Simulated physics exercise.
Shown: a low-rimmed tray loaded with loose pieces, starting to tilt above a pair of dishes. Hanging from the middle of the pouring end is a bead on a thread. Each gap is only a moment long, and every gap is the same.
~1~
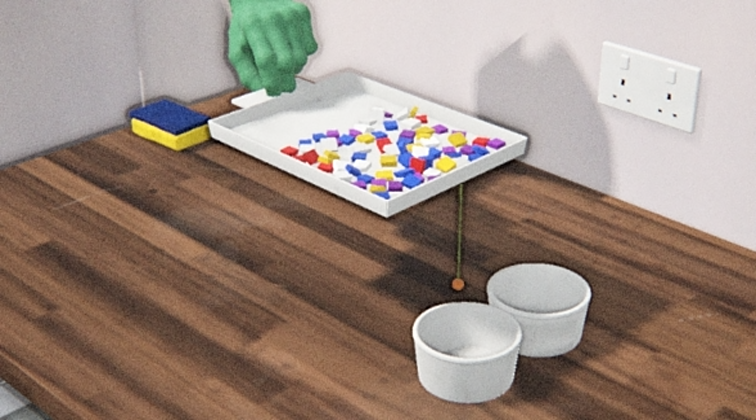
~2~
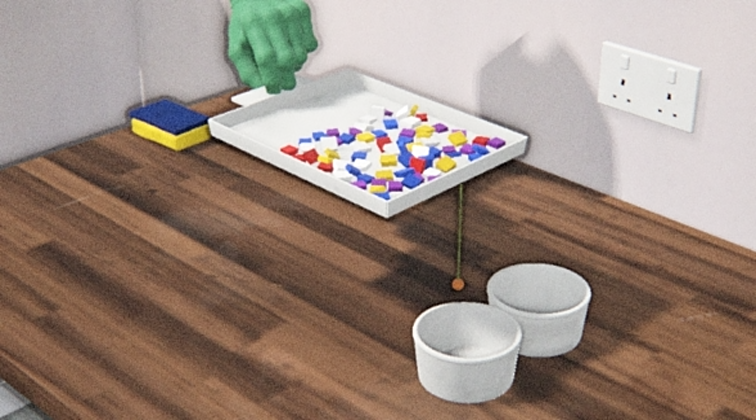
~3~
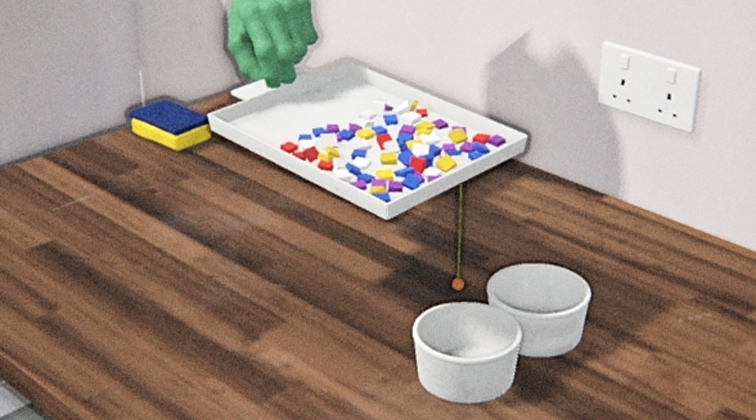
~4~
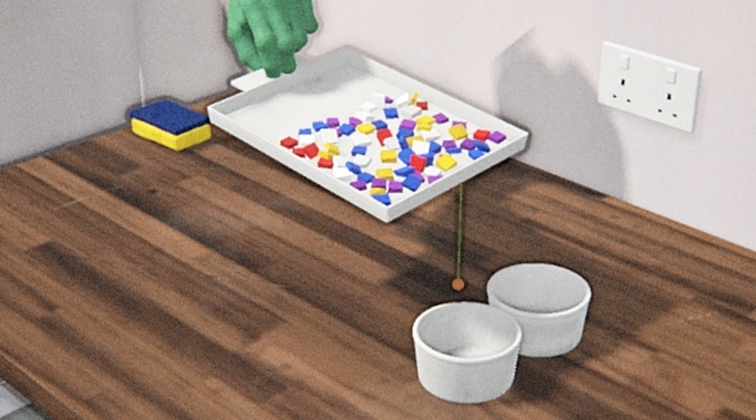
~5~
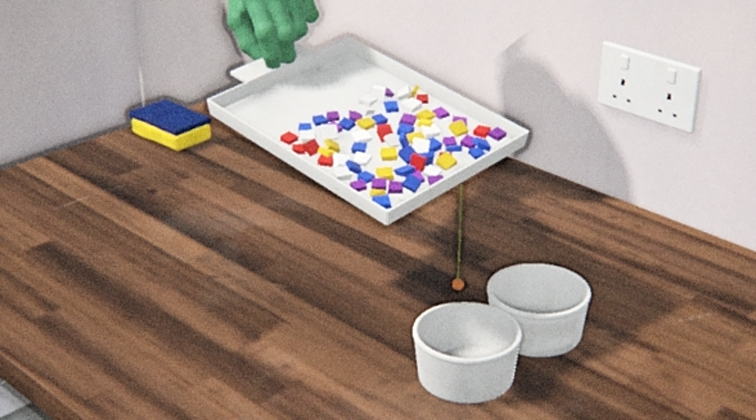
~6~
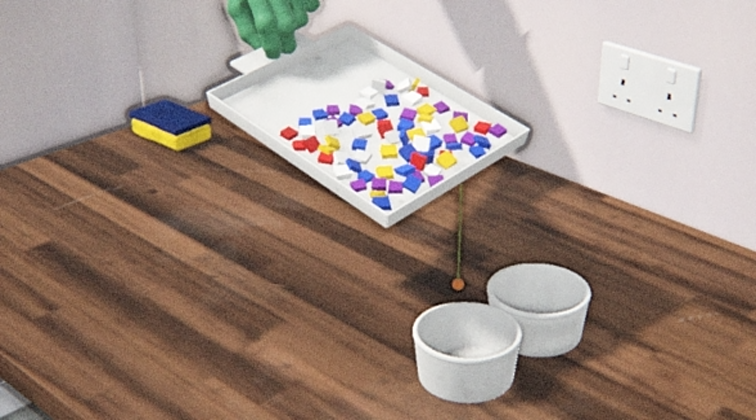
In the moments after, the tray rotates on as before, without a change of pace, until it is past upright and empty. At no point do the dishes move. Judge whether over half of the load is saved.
Under half of it is saved.
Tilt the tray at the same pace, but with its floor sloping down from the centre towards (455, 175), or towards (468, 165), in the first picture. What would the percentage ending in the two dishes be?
Well, 80 percent for one and then 90 percent for the other.
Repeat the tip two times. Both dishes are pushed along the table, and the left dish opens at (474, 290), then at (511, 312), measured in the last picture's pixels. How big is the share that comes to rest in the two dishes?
You'd get near 0 per cent and afterwards near 10 per cent.
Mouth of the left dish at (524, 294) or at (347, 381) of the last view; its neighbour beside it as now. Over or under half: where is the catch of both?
Short of half, then beyond half.
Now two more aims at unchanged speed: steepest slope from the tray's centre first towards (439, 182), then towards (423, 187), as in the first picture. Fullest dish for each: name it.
For the first place it's the left-side dish, for the second the left-side dish.
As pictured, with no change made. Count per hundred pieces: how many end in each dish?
Count per hundred - left dish ~ 30, right dish ~ 0.
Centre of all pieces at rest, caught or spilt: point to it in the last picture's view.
Near pixel (401, 379).
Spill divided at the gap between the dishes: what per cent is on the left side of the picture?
That would be roughly 100 per cent.
Soon after the last picture, tray tipped steeply; all on the tray.
A little later, tray tipped right over; most on the tray; a small part in the left dish; a small part outside both; a stray few in the air.
Later still, tray tipped past a quarter turn; about a quarter in the left dish; most outside both.
At rest, tray tipped past a quarter turn; about a quarter in the left dish; none in the right dish; most outside both.
